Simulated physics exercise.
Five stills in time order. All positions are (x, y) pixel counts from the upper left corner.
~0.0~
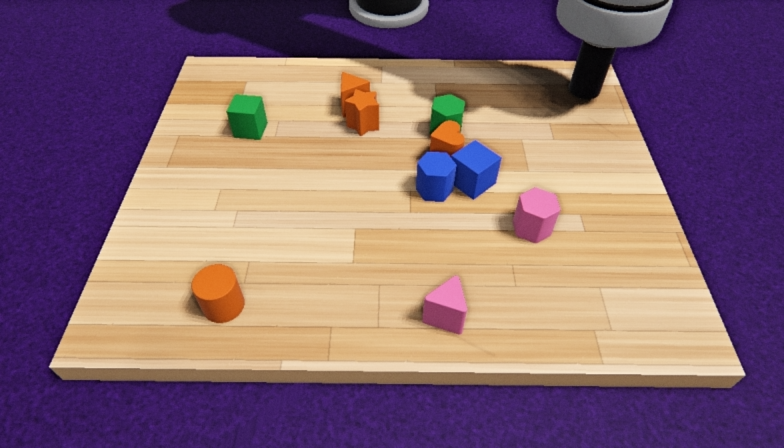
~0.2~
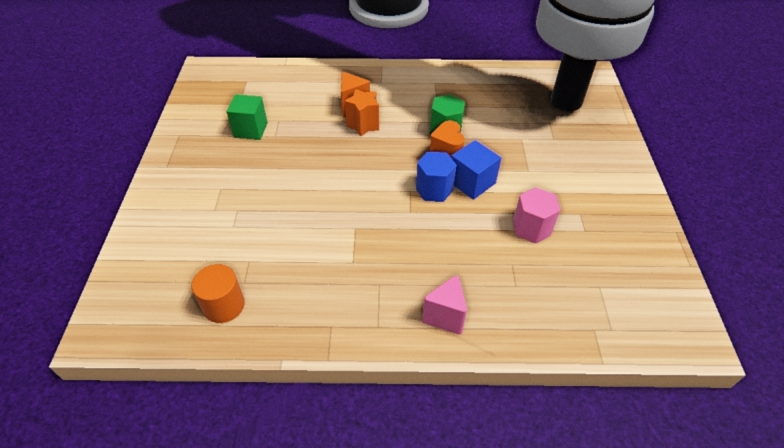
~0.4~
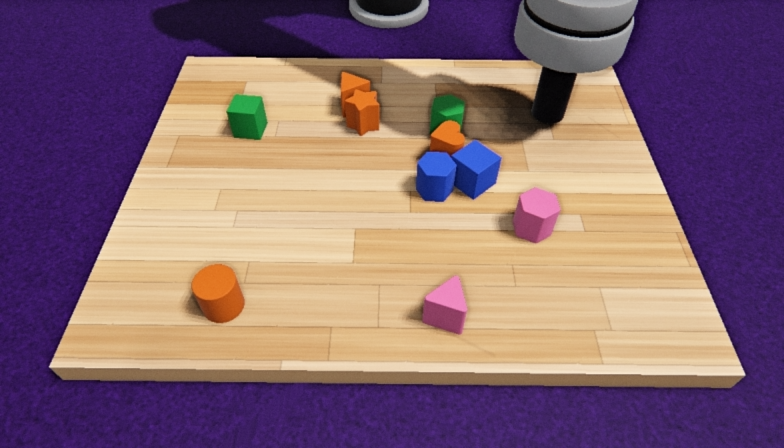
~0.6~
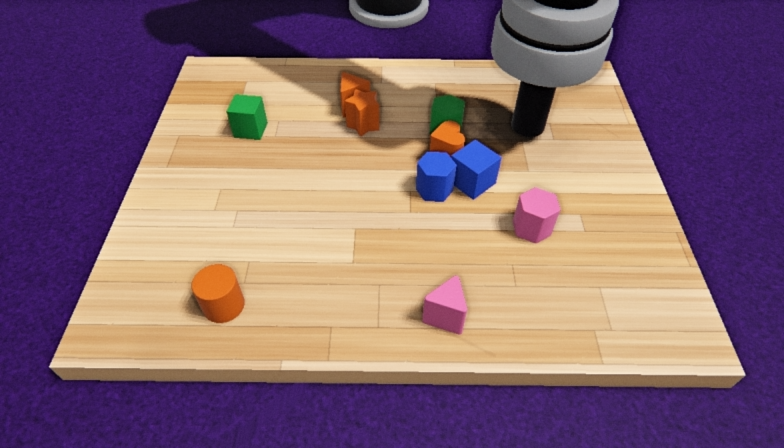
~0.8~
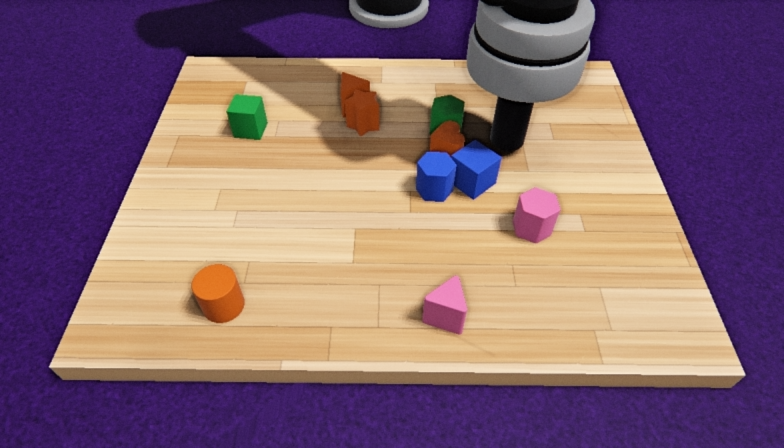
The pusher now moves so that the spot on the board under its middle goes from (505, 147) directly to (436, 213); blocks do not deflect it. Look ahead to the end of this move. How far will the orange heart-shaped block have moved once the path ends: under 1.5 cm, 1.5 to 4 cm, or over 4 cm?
The distance will be below 1.5 cm.
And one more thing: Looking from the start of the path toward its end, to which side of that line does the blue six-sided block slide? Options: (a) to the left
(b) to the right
The answer is b.
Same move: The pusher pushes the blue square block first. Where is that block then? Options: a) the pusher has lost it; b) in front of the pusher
Option b.
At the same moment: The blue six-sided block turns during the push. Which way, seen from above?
I'd predict that, seen from above, the blue six-sided block rotates clockwise.
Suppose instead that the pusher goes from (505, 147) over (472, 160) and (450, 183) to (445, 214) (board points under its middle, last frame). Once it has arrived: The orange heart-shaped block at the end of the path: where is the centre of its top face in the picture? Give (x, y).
Most likely (431, 137).
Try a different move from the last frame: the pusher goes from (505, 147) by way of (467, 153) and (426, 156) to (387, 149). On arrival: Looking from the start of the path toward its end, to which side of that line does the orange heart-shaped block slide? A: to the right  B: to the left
The answer is B.
On the path given first. One third of the way, pusher at (485, 161); blue six-sided block at (429, 167); blue square block at (471, 162).
Two thirds of the way, pusher at (461, 183); blue six-sided block at (419, 173), turned 35° clockwise; blue square block at (453, 189), turned 30° anticlockwise.
At the end, pusher at (437, 206); blue six-sided block at (405, 175), turned 55° clockwise; orange heart-shaped block still; blue square block at (440, 217), turned 55° anticlockwise.
